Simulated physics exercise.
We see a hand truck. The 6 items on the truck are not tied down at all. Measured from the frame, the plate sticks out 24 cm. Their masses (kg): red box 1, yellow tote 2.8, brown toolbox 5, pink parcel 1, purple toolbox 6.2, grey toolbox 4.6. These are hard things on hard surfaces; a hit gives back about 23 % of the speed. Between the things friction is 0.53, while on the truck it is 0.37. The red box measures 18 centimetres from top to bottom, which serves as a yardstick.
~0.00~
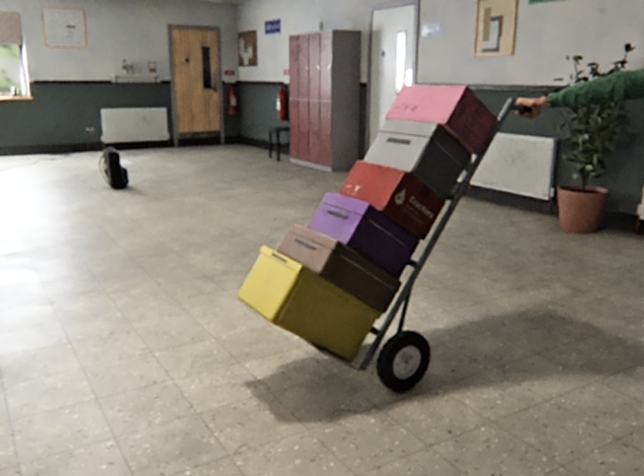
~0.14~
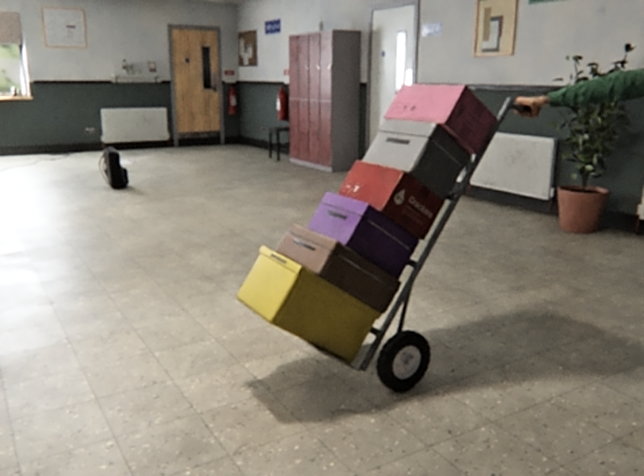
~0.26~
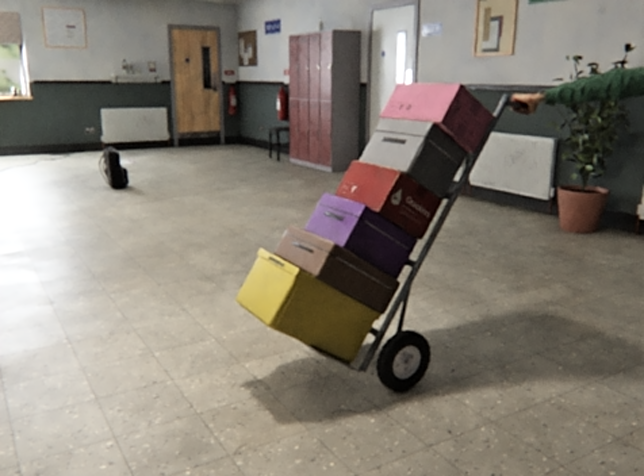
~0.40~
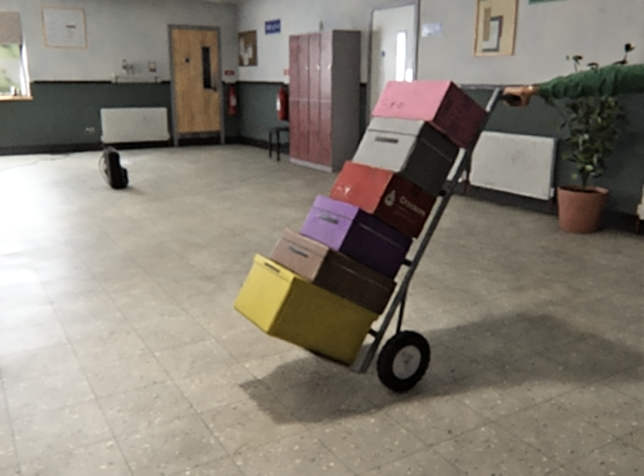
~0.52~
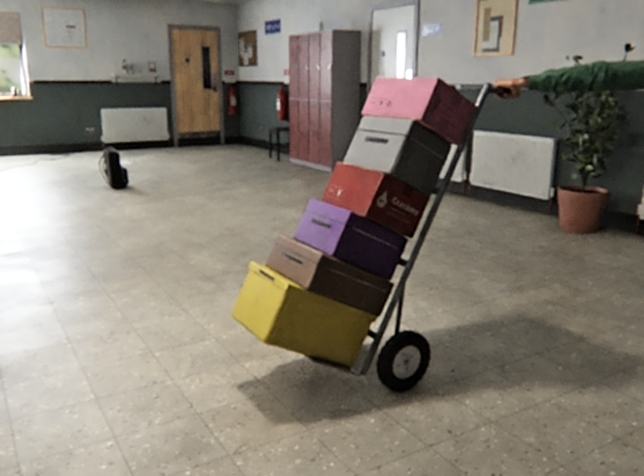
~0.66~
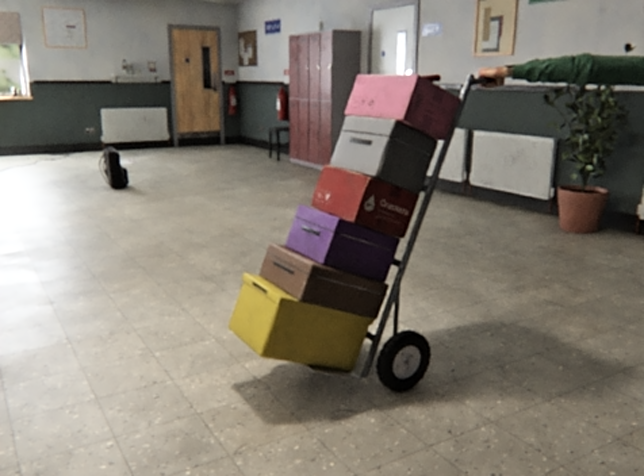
A hand truck stacked with six boxes tilts gradually more upright in a tiled hall with green-and-white walls, seen from the side by a still camera. From bottom to top the stack runs yellow, brown, purple, red, grey and pink, with lockers and a wooden door behind and a potted plant at right. A green-sleeved arm pushes the handle leftward, slightly at first, then further, while the wheels stay in place.
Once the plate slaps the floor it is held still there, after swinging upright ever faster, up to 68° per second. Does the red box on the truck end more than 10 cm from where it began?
No, it remains close.
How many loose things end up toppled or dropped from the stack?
The tally is 0.
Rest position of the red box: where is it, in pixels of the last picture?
Rest point: Near (309, 223).
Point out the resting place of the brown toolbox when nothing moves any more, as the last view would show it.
Near (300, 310).
By 1.16 s, truck upright; red box rocked 4° off its seat near (304, 222); pink parcel rocked 4° off its seat; grey toolbox rocked 4° off its seat.
By 1.36 s, truck upright; red box rocked 9° off its seat near (298, 220); pink parcel rocked 9° off its seat; grey toolbox rocked 9° off its seat.
By 1.76 s, truck upright; pink parcel 5 cm from its spot.
When it is over (2.7 s), all 6 within 10 cm of the start. End places, in pixels of the last picture, red box near (309, 223).
